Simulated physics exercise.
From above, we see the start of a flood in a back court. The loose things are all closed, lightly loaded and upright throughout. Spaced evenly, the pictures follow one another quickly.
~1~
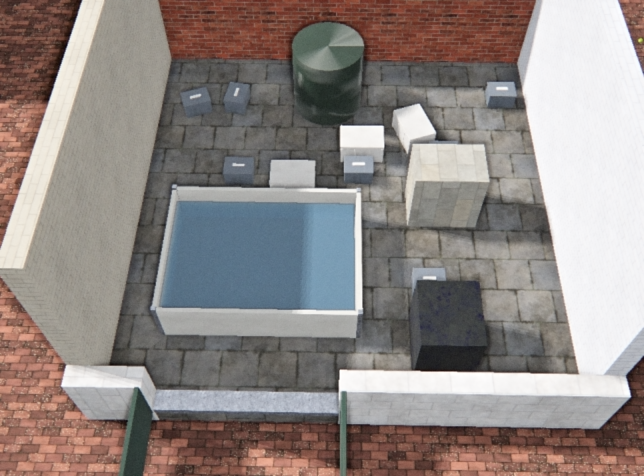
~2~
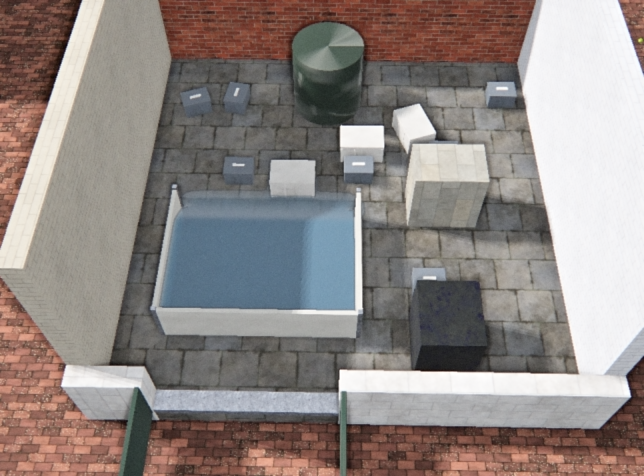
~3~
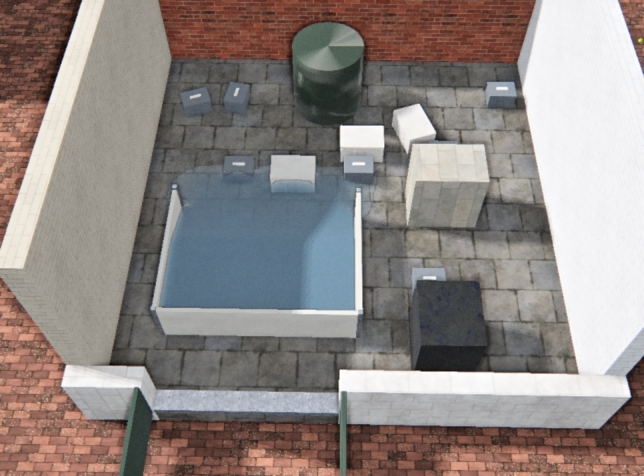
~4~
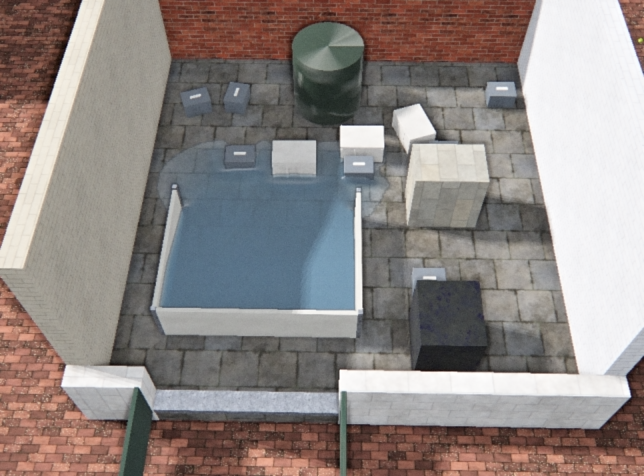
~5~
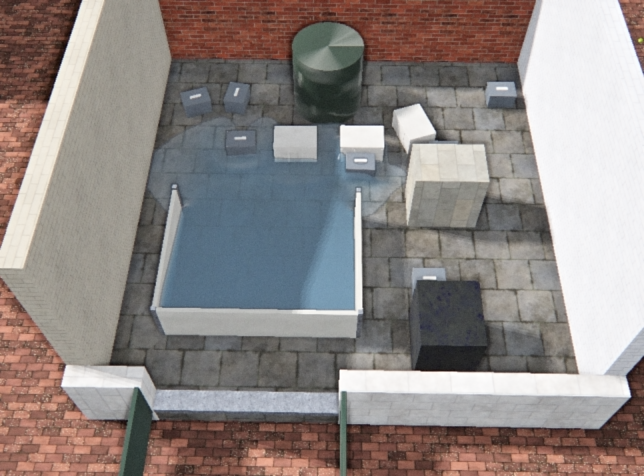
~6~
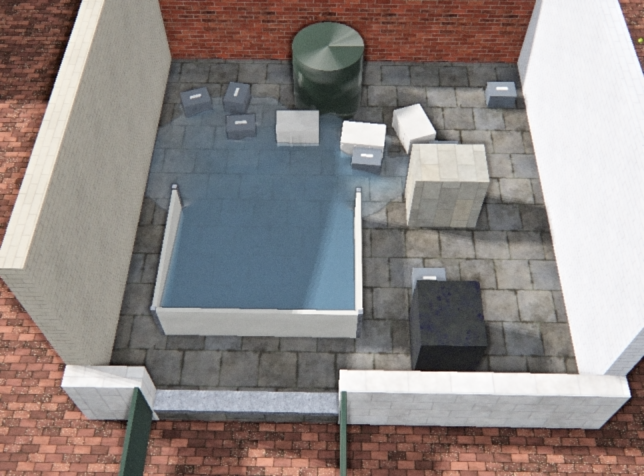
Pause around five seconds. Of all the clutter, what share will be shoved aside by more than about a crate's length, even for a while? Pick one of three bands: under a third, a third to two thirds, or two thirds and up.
Two thirds and up.
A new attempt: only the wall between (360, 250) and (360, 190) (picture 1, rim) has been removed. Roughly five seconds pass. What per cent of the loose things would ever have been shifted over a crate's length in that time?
About 10 per cent.
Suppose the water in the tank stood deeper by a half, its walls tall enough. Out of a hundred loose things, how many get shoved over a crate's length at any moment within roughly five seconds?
I make it 90 per cent.
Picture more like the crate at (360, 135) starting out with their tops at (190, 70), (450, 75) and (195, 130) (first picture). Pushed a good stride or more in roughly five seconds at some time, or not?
Results - 1: Ends up far away; 2: Ends up far away; 3: Ends up far away.
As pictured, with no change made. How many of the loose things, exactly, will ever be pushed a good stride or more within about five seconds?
8 in total.
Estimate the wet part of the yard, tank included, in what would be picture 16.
Reading: About 55 %.
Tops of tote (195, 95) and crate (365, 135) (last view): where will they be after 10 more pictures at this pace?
(179, 51) and (431, 62), roughly.
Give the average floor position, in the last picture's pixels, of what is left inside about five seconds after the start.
Estimate: Close to (391, 153) px.
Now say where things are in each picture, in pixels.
The first picture shows a crate at (293, 171), on the bottom; a tote at (239, 165) rests on the ground; 0 of 10 have shifted.
The second picture shows a crate at (293, 171), on the bottom; a tote at (239, 165), on the bottom; 0 of 10 have shifted.
The third picture shows a crate at (293, 167) rests on the ground, close to its start; a tote at (239, 164), on the bottom; 1 of 10 have shifted.
The fourth picture shows a crate at (294, 152) rests on the ground, a stride from its start; a tote at (240, 154) rests on the ground, close to its start; 2 of 10 have shifted.
The fifth picture shows a crate at (295, 137), on the bottom, a stride from its start; a tote at (241, 139) rests on the ground, a stride from its start; 3 of 10 have shifted.
The sixth picture shows a crate at (298, 121), on the bottom, a stride from its start; a tote at (241, 123) rests on the ground, a stride from its start; 4 of 10 have shifted.
A moment on, 2 of 10 are well off their spots; 0 afloat.
Next, 7 of 10 are well off their spots; 4 afloat.
Later, 5 of 10 are well off their spots; 6 afloat.
In the end, 7 of 10 are well off their spots, and 8 have been at some point; 7 afloat.
